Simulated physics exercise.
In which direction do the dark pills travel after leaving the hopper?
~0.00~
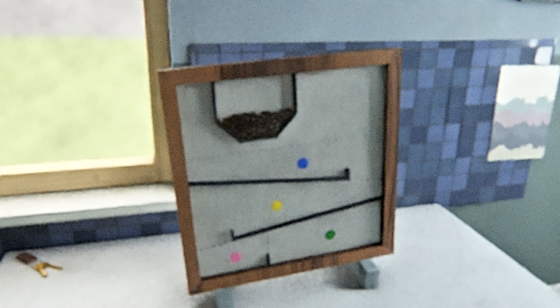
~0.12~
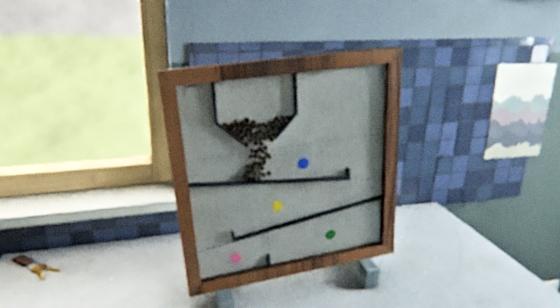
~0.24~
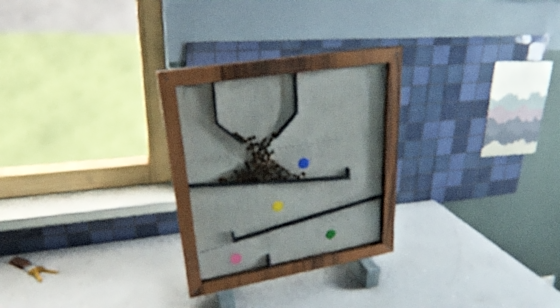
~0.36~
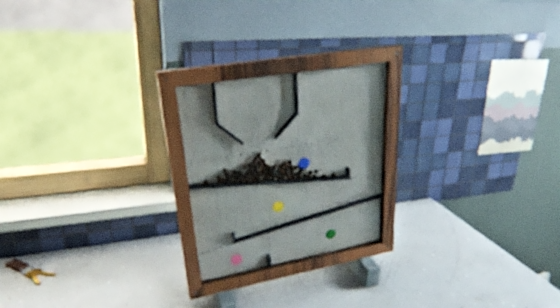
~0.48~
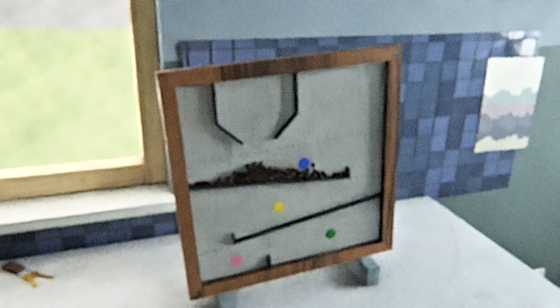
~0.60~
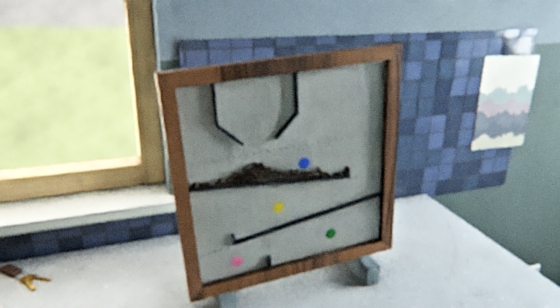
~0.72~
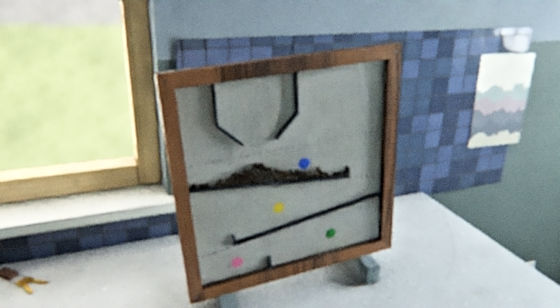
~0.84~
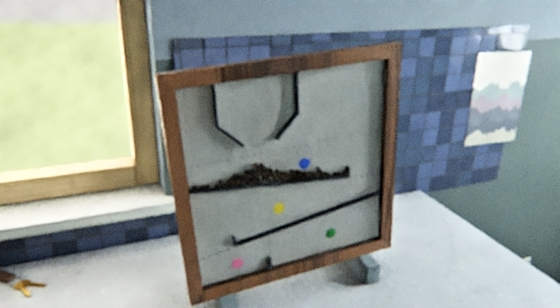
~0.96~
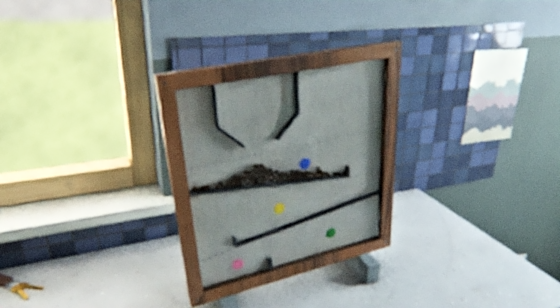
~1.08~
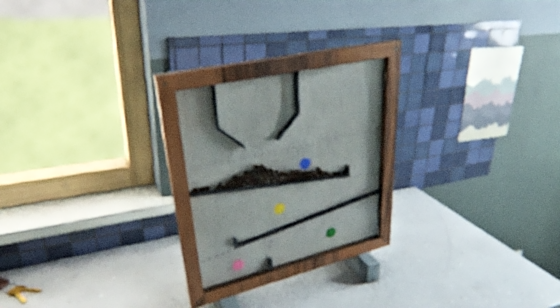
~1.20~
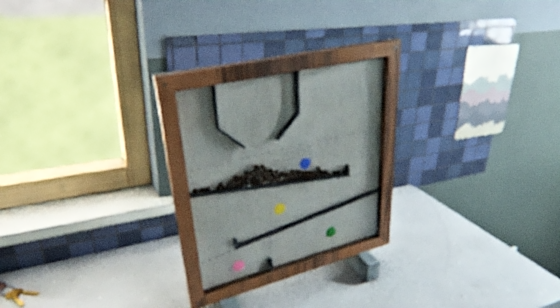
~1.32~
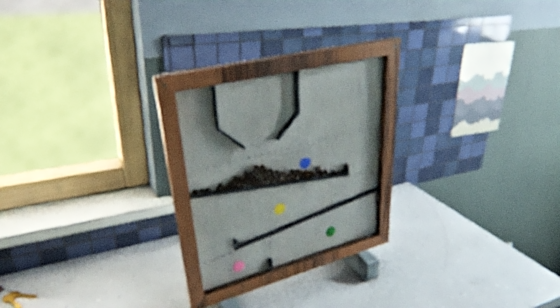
They move down, dropping from the hopper onto the upper shelf.
